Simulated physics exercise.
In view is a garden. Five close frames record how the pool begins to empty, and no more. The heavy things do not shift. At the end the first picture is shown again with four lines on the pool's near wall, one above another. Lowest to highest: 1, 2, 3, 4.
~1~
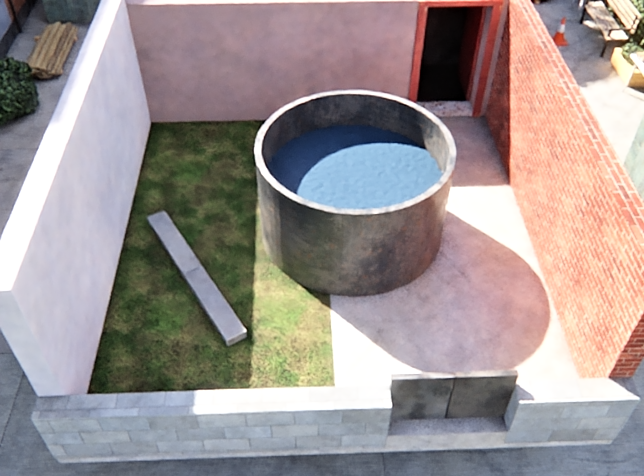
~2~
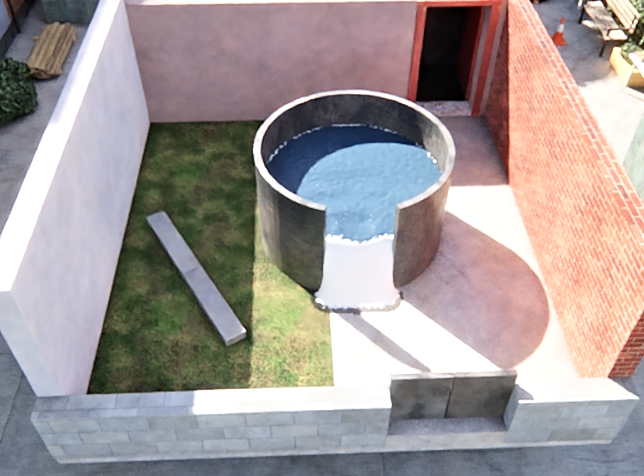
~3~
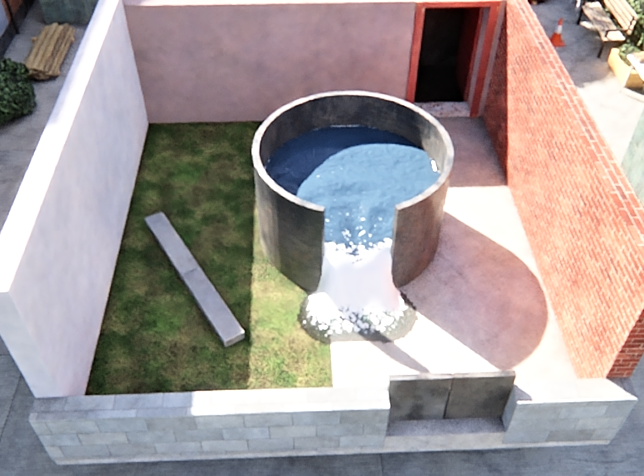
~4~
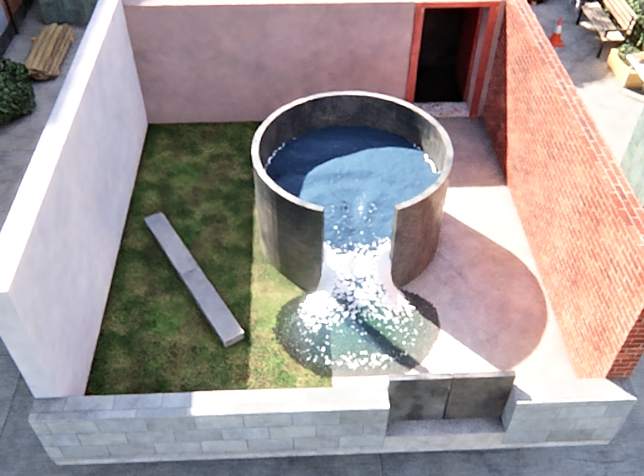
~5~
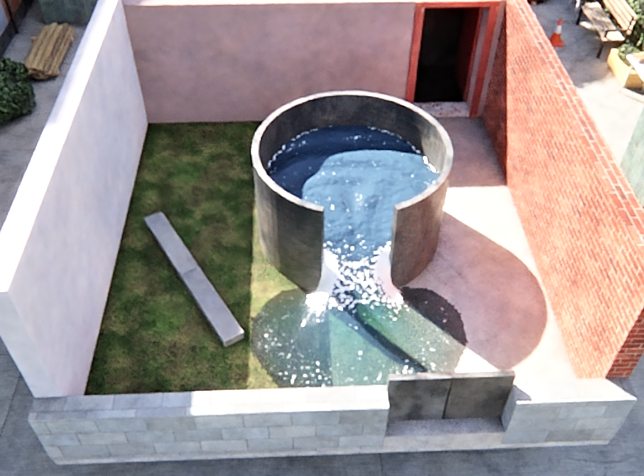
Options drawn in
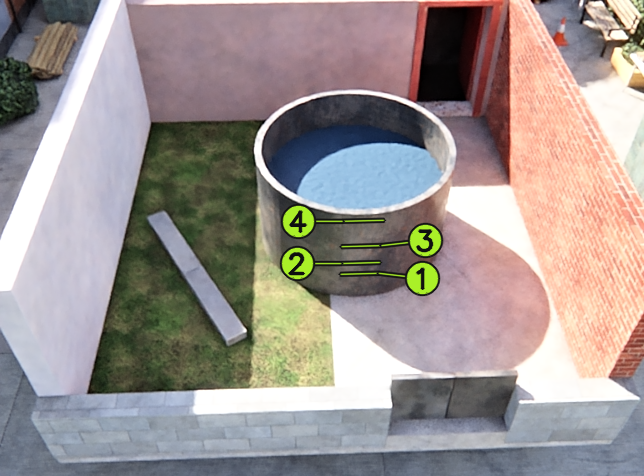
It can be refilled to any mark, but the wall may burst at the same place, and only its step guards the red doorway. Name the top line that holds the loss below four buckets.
2.
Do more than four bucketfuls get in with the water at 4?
Yes, that goes wrong.
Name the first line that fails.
Line 3.
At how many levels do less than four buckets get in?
Two of the four.
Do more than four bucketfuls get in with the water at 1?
No.
In lime, 1 at (359, 273); 2 at (360, 263); 3 at (361, 246); 4 at (363, 220); from the bottom up 1, 2, 3, 4.
With 1, nothing gets over.
With 2, a splash gets over, under a bucket.
With 3, about 10 bucketfuls get in.
With 4, dozens of bucketfuls pour in.
